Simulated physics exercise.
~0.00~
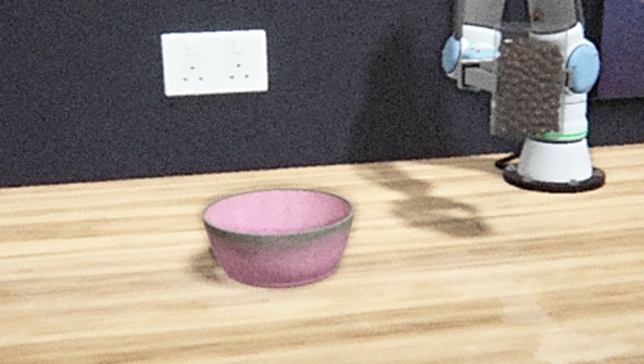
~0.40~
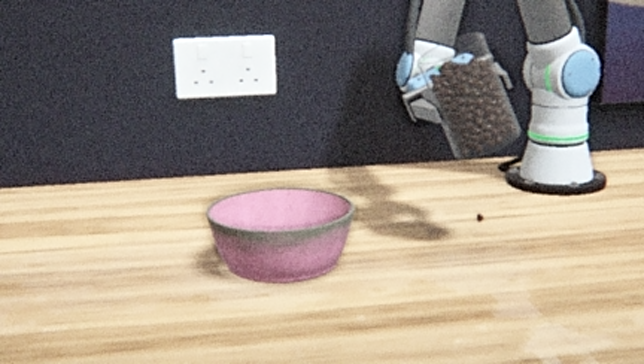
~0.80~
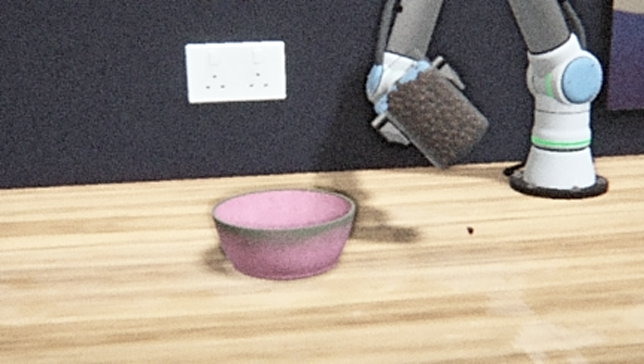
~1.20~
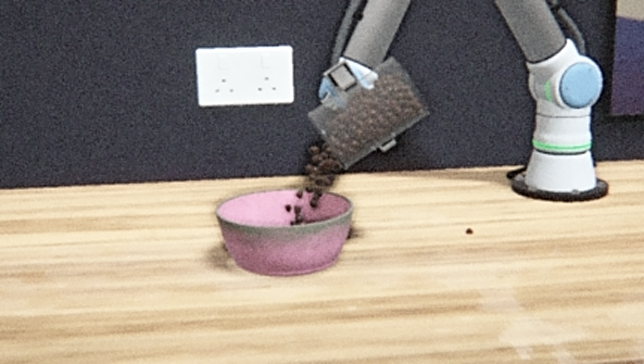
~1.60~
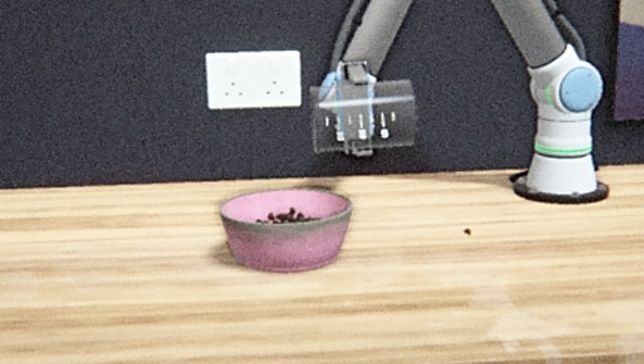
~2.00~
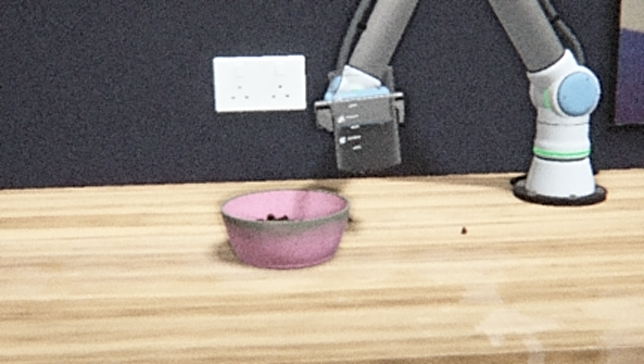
On a light wooden table against a dark wall with a white double socket, a pink bowl with a grey rim sits still while a robot arm behind it, to the right, holds a clear beaker full of dark brown beans. The arm swings the beaker left toward the bowl, tilting it as it goes, and a single bean lies on the table. Above the bowl, the beaker tips further and beans pour out in a stream. Soon it is empty, with the beans gathered in the bowl. The arm then turns the beaker upright, leaving the lone bean on the wood.
